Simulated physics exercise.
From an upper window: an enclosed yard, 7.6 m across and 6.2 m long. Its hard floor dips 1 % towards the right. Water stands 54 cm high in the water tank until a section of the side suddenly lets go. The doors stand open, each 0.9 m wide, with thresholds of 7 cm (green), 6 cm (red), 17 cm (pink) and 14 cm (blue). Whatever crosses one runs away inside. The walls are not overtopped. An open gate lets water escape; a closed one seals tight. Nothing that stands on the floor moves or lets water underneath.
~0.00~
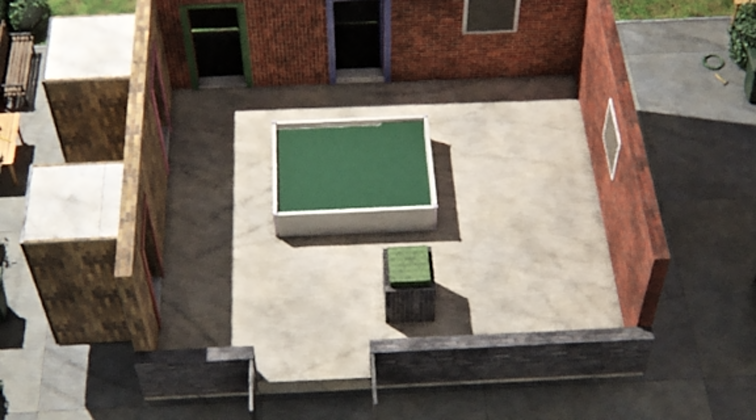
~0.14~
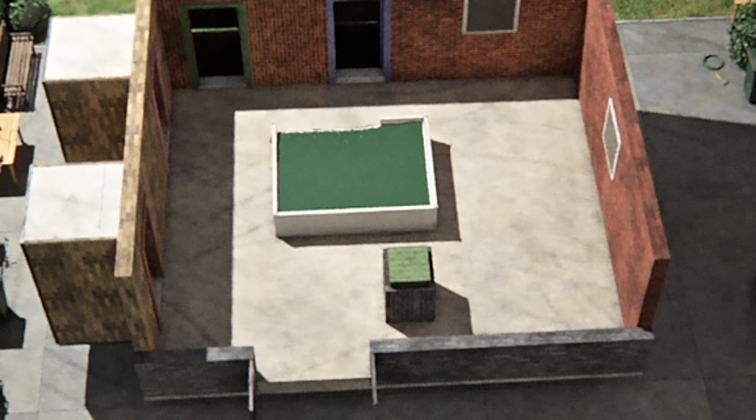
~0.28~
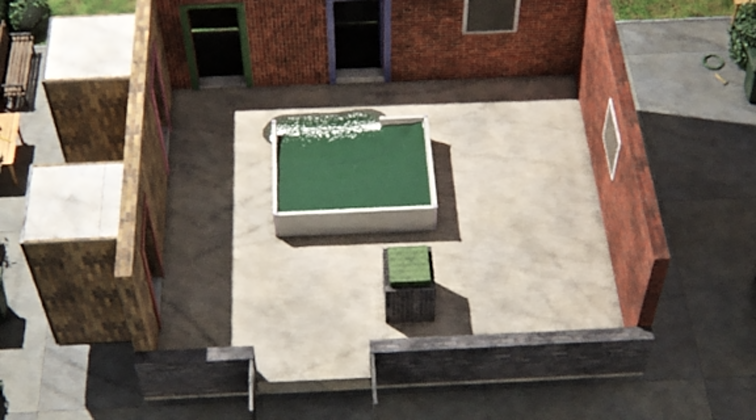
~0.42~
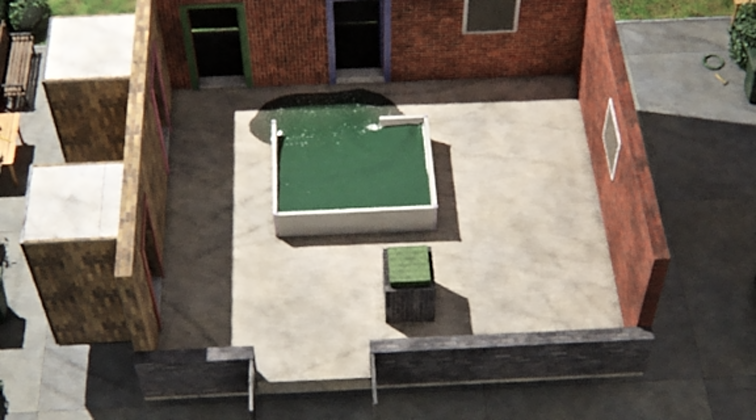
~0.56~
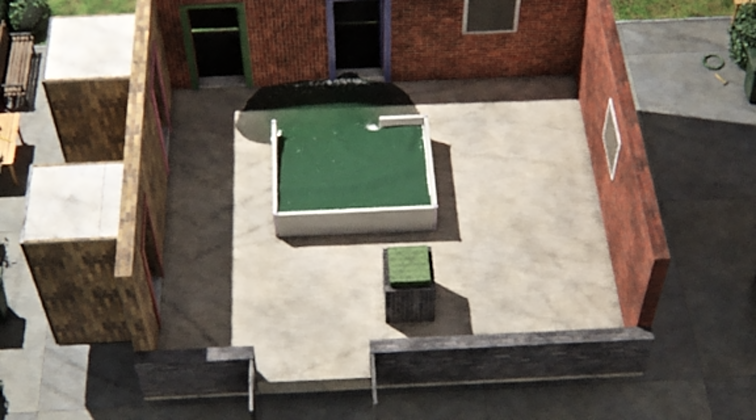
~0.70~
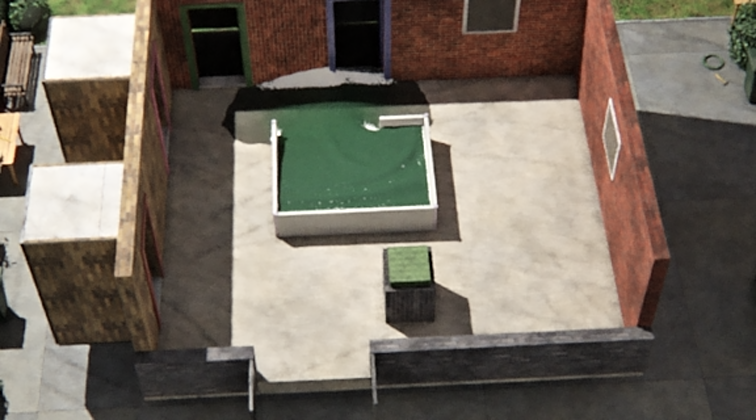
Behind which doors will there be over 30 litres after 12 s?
The water let in: At the green door it goes over the limit; at the red door it keeps below the limit; at the pink door it stays under the limit; at the blue door it exceeds the limit.
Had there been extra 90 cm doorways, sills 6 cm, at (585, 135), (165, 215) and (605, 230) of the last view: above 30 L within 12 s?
In that order: Above, below, below.
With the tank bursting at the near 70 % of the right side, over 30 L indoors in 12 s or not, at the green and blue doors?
Then: Green below, blue under.
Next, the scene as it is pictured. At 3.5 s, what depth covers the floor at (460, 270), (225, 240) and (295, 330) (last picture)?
About 0, 3 and 0 cm.
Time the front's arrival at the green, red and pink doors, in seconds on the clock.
Arrival: Green 1.0 s, red 3.4 s, pink 2.2 s.
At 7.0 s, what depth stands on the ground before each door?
In cm: Green 10, red 2, pink 8, blue 10.
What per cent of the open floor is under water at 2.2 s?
Near 20 per cent is wet.
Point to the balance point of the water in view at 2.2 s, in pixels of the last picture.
At about (332, 149).
After 1.4 s water covers 15 % of the floor and is deepest (43 cm) near (317, 87); green door 12 cm at the sill, 0 L in, red door not reached, pink door not reached, blue door 33 cm at the sill, 67 L in.
After 2.2 s water covers 20 % of the floor and is deepest (38 cm) near (172, 92); green door 16 cm at the sill, 17 L in, red door not reached, pink door 9 cm at the sill, 0 L in, blue door 30 cm at the sill, 162 L in.
After 3.5 s water covers 45 % of the floor and is deepest (27 cm) near (182, 92); green door 16 cm at the sill, 55 L in, red door 1 cm at the sill, 0 L in, pink door 17 cm at the sill, 1 L in, blue door 20 cm at the sill, 238 L in.
After 7.0 s water covers 80 % of the floor and is deepest (14 cm) near (577, 98); green door 10 cm at the sill, 129 L in, red door 2 cm at the sill, 0 L in, pink door 8 cm at the sill, 2 L in, blue door 10 cm at the sill, 259 L in.
After 12.0 s water covers 95 % of the floor and is deepest (10 cm) near (583, 354); green door 4 cm at the sill, 137 L in, red door 4 cm at the sill, 0 L in, pink door 3 cm at the sill, 2 L in, blue door 6 cm at the sill, 259 L in.
